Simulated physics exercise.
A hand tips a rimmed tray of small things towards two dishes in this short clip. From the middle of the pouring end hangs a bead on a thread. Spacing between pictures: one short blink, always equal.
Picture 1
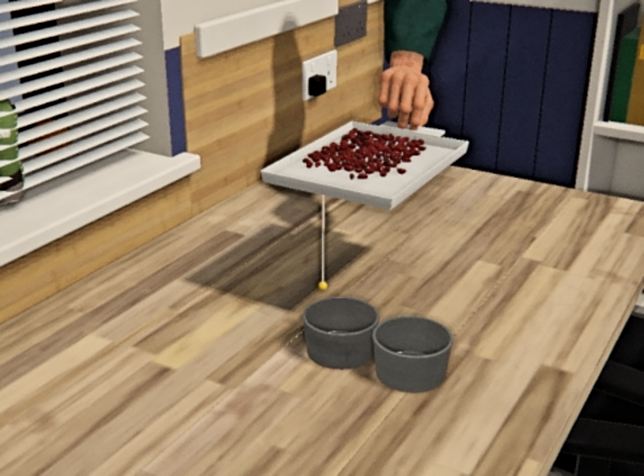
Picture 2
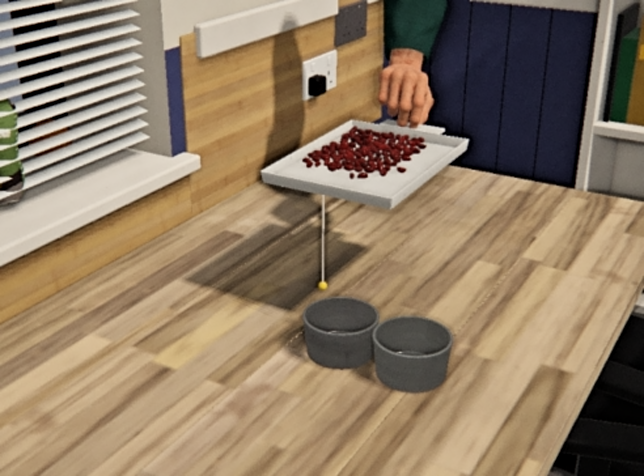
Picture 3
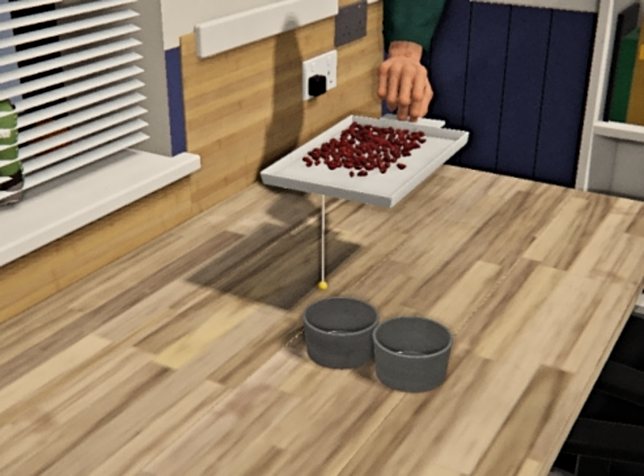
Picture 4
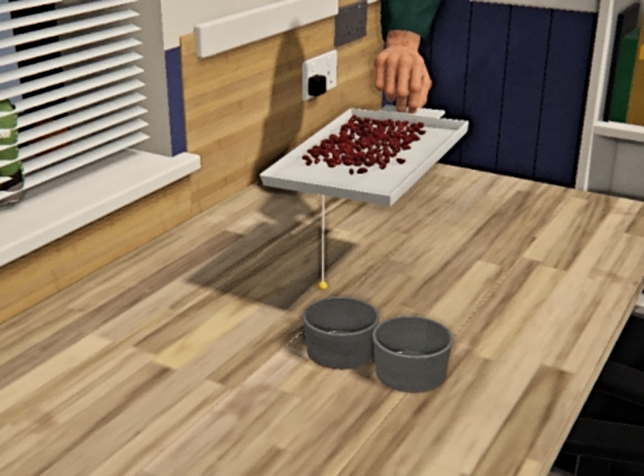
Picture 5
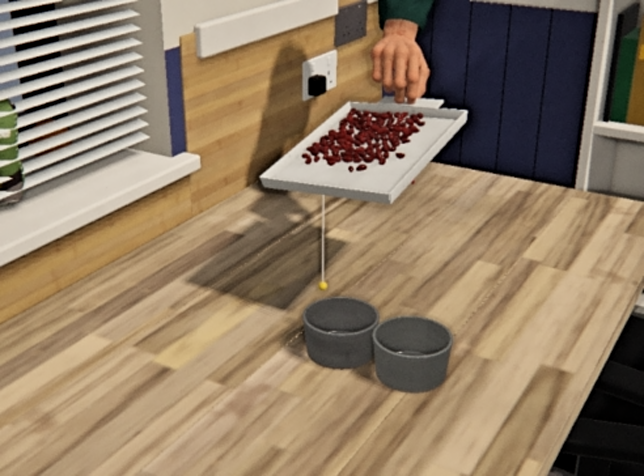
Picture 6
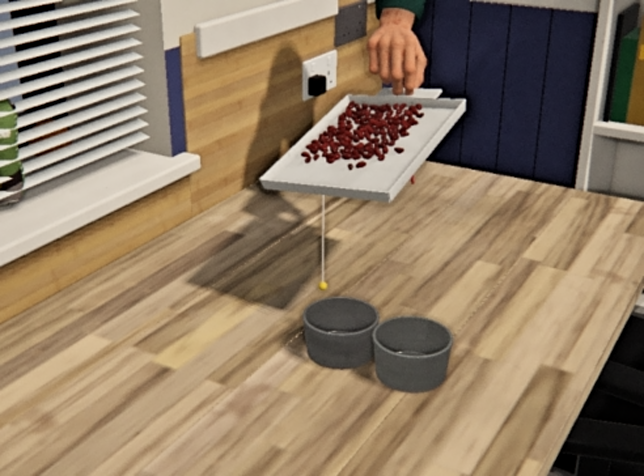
The footage shows a hand holding a pale rimmed tray of dark red beans above a wooden worktop with two grey dishes, then gradually raising the tray's far end, tilting it slightly while the beans stay on it.
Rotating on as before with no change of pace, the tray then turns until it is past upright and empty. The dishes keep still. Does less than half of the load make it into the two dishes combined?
Yes - less than half does.
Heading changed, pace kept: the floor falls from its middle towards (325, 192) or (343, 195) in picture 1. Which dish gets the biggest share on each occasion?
One gives the leftmost dish and two gives the leftmost dish.
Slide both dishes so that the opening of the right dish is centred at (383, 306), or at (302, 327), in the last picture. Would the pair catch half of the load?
At place one a lesser share; at place two a lesser share.
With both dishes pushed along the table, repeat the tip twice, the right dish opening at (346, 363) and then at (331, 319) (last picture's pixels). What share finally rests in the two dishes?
About 0 per cent, then about 50 per cent.
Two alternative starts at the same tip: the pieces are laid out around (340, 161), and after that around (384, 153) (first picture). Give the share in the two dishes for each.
That would be 0 per cent, and then 0 per cent.
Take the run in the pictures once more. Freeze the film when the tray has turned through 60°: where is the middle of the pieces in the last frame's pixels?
Look close to (301, 151) in the last picture.
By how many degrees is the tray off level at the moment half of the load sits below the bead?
The tilt then is about 110°.
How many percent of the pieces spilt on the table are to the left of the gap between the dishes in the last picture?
Roughly 100 percent.
Soon, tray tipped steeply; nearly all on the tray; a stray few outside both; a stray few in the air.
A while on, tray tipped past a quarter turn; most on the tray; a small part outside both; a stray few in the air.
Towards the end, tray tipped past a quarter turn; a stray few in the left dish; nearly all outside both.
Finally, tray tipped past a quarter turn; none in the right dish; a stray few in the left dish; nearly all outside both.
